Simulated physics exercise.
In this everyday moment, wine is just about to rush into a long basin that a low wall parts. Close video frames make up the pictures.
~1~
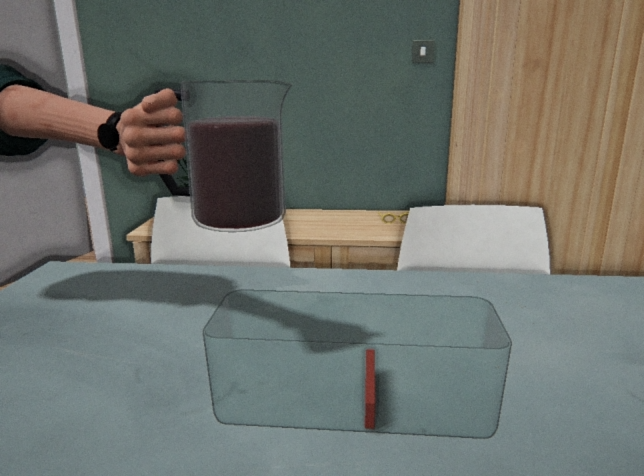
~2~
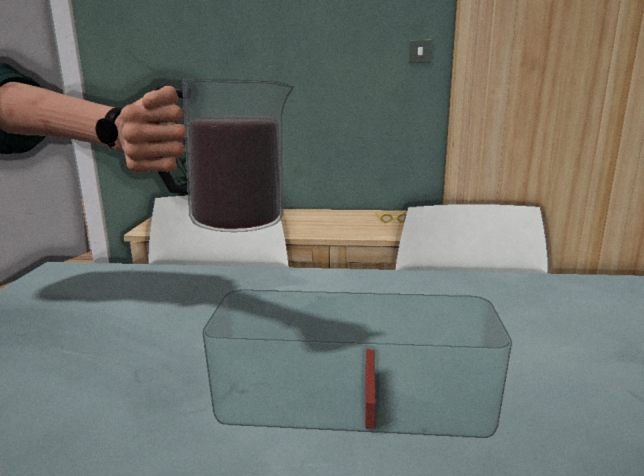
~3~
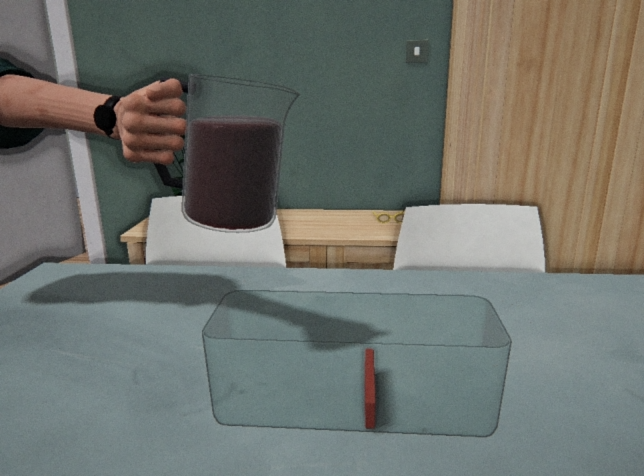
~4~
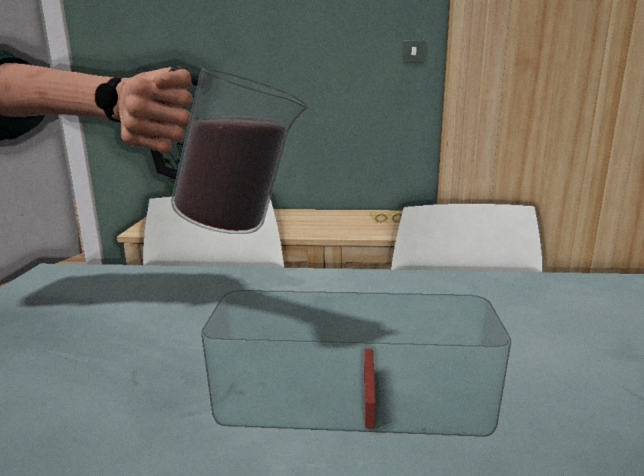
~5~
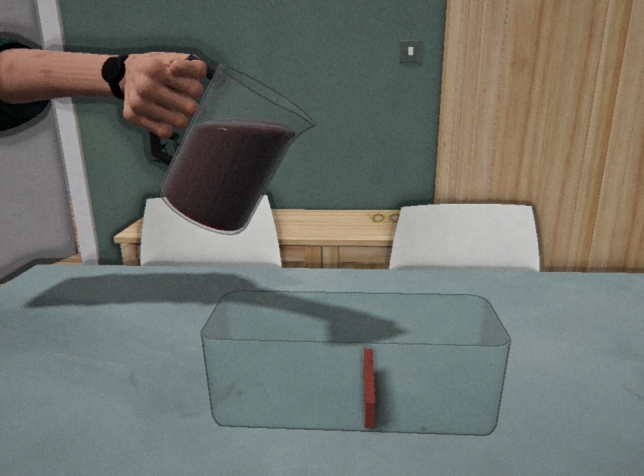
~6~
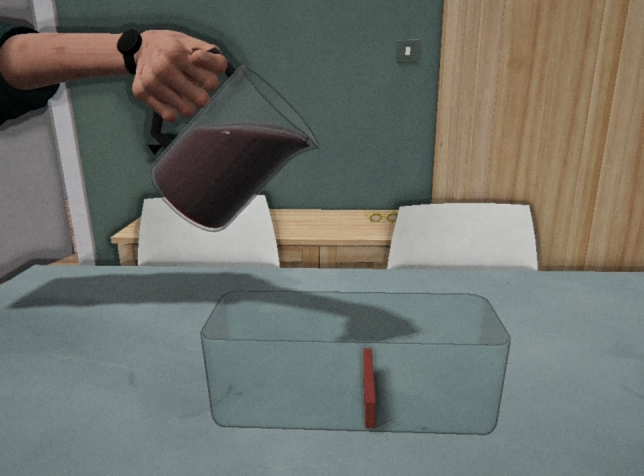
In a room with a green wall and white chairs, a hand holds a glass jug of dark wine upright above a table, up and left of a clear basin with a low red wall inside. The hand gradually tilts the jug rightward, and the wine shifts until it reaches the pouring edge.
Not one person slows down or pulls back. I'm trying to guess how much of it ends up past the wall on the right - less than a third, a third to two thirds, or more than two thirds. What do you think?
I reckon what ends right of the wall lands in the middle band of a third to two thirds.
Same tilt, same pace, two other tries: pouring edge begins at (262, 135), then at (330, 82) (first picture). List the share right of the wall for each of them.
10 % and 75 %.
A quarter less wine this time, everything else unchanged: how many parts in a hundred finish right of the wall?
The share comes to some 40 parts in a hundred.
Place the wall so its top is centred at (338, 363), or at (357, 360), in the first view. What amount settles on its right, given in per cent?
That'd be about 90 percent for the first and about 75 percent for the other.
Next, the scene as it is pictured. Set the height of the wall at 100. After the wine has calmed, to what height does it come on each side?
Left near 50; right near 70.
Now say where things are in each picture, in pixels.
The first frame shows tilt 0°; pouring edge (291, 83); surface from (192, 121) to (279, 121); the long basin's rim runs from (216, 313) to (500, 322); the wall's top is at (370, 375).
The second frame shows tilt 2°; pouring edge (294, 85); surface from (192, 120) to (279, 121).
The third frame shows tilt 8°; pouring edge (300, 92); surface from (193, 121) to (282, 122).
The fourth frame shows tilt 18°; pouring edge (309, 105); surface from (193, 132) to (287, 124).
The fifth frame shows tilt 31°; pouring edge (317, 124); surface from (182, 151) to (297, 128).
The sixth frame shows tilt 45°; pouring edge (321, 147); surface from (163, 155) to (306, 136).
A moment on, the jug is tipped right over and 64 per cent is still to pour, 2 is left of the wall and 5 right of it.
Next, the jug is tipped right over and 15 per cent is still to pour, 29 is left of the wall and 31 right of it.
Then the jug is tipped right over and 1 per cent is still to pour, 39 is left of the wall and 52 right of it.
Later the jug is tipped right over and 0 per cent is still to pour, 45 is left of the wall and 53 right of it.
In the end 45 per cent lies left of the wall, 53 right of it and 2 outside.
